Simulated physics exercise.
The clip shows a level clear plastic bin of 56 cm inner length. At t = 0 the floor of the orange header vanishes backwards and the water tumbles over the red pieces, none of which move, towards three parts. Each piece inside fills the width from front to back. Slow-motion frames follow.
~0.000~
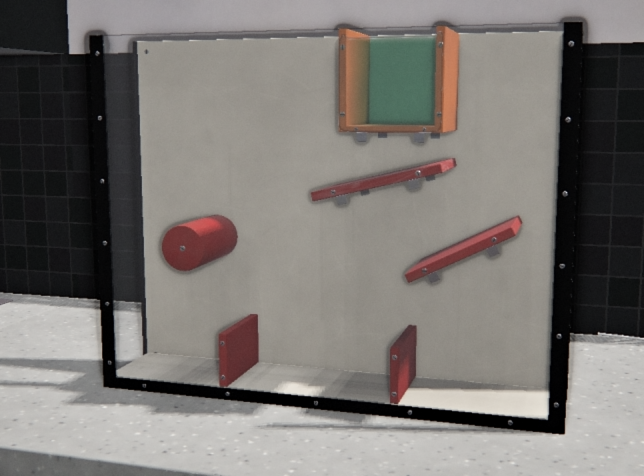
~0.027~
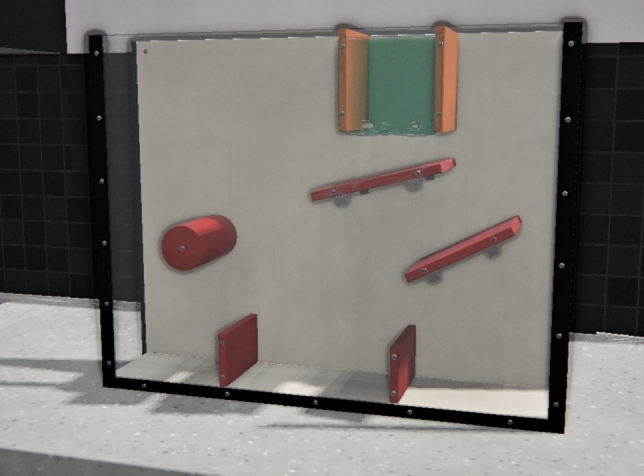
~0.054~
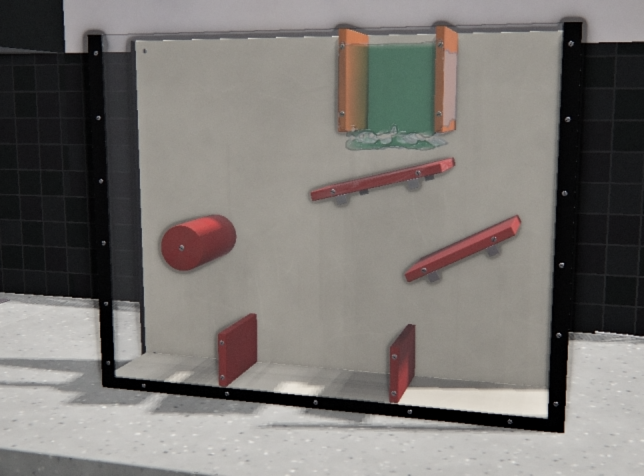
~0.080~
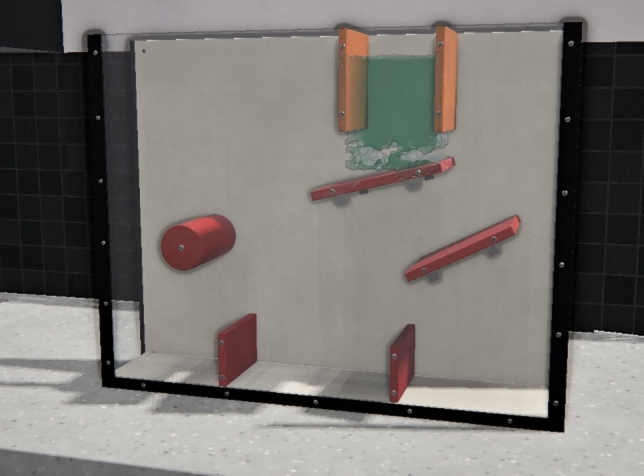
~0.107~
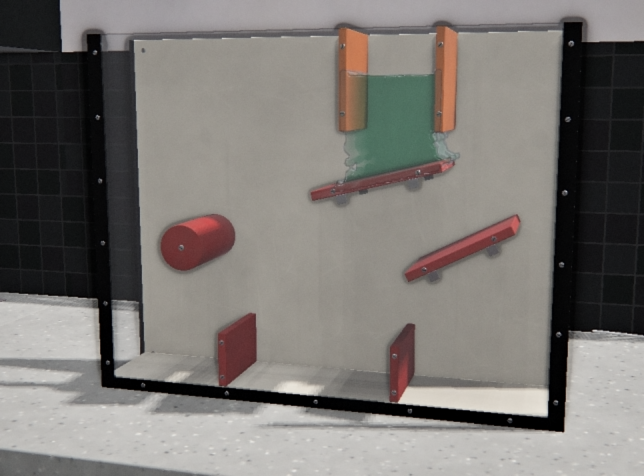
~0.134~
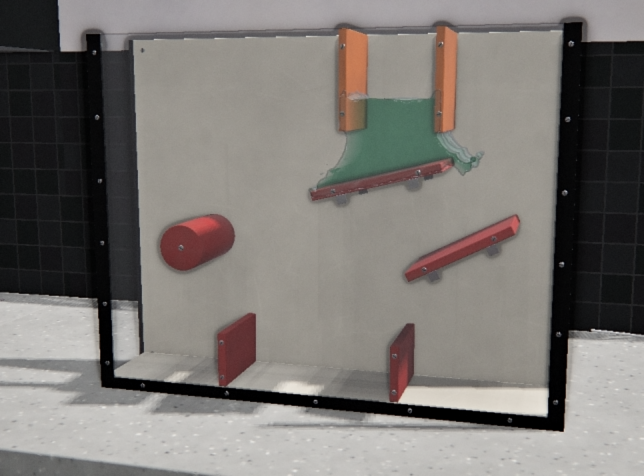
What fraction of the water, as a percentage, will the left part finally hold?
Roughly 50 per cent ends in the left part.
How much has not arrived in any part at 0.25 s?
Near 100 in a hundred.
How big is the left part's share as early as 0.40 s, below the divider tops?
Near 30 in a hundred.
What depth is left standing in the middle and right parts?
About 1.0 cm and 1.5 cm.
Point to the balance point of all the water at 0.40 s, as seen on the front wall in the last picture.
Near (298, 291).
Then, 0.25 s in, hardly anything has reached the bottom yet.
Then, 0.40 s in, 48 per cent is down, the largest part in the left part.
Then, 0.78 s in, 95 per cent is down, the largest part in the left part.
Finally, the split from left to right is 52, 24 and 23 per cent.
